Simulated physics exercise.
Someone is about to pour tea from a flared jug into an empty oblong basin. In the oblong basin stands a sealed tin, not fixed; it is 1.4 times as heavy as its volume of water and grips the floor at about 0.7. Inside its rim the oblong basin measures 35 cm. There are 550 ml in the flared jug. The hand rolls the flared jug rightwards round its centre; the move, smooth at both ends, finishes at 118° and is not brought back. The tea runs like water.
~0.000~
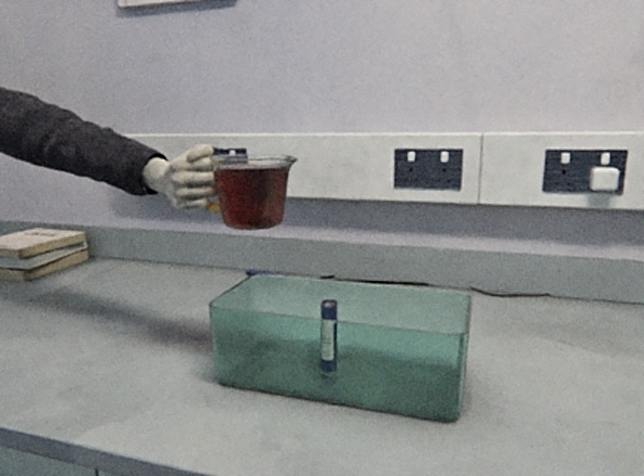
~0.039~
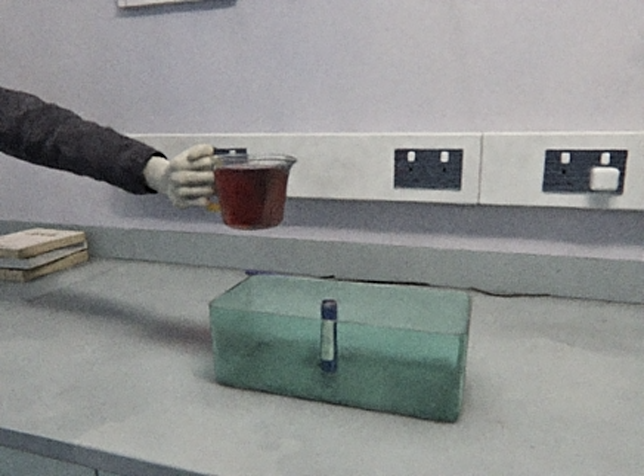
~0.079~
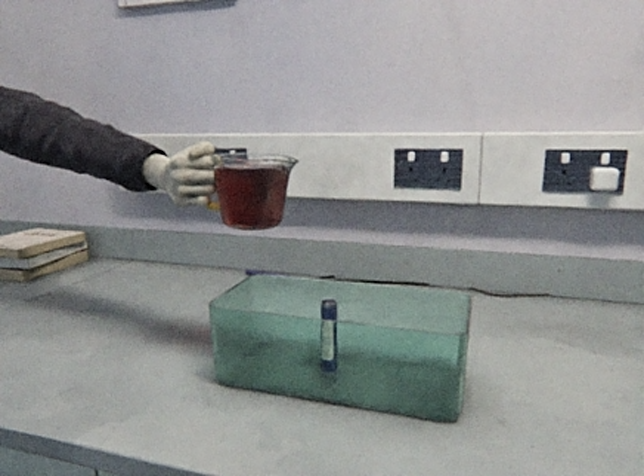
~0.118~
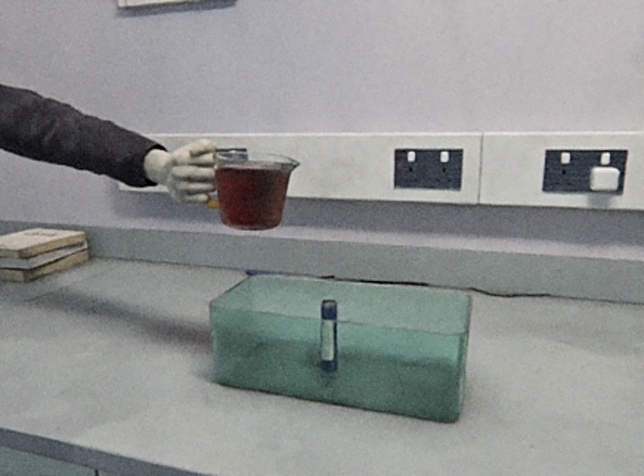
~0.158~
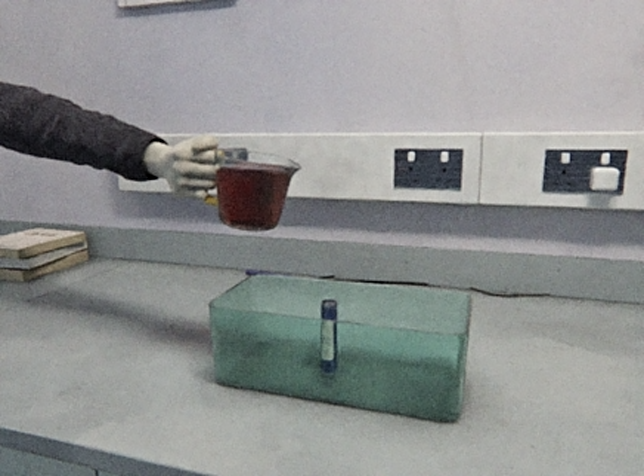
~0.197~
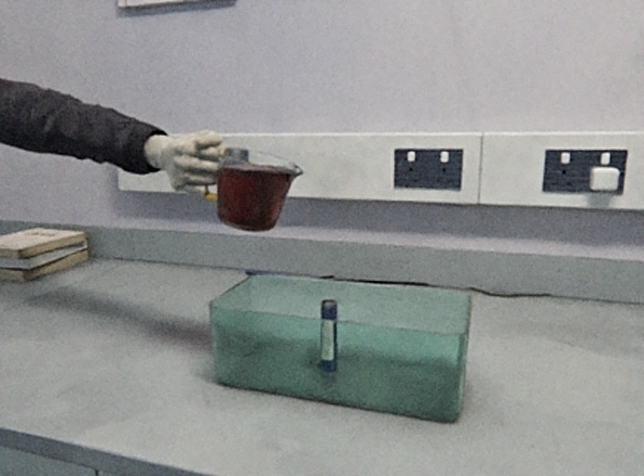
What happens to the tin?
It goes over.
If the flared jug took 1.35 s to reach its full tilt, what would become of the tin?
The tin goes over.
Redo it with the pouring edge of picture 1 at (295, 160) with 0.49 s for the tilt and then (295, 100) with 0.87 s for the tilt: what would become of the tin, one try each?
First it falls; then it keeps standing.
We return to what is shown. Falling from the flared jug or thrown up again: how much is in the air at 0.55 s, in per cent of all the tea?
Some 32 per cent.
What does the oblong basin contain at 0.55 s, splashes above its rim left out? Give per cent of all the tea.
Some 14 per cent.
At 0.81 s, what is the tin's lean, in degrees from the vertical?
About 5°.
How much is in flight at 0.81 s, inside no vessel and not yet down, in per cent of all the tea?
Near 10 in a hundred.
After 0.55 s the tilt is 83° and 55 per cent is still to pour; the tin stands where it began.
After 0.81 s the tilt is 116° and 4 per cent is still to pour; the tin leans 4°.
After 1.08 s the tilt is 118° and 0 per cent is still to pour; the tin lies on its side.
After 1.37 s the tilt is 118° and 0 per cent is still to pour; the tin lies on its side.
In the end the tin lies on its side.
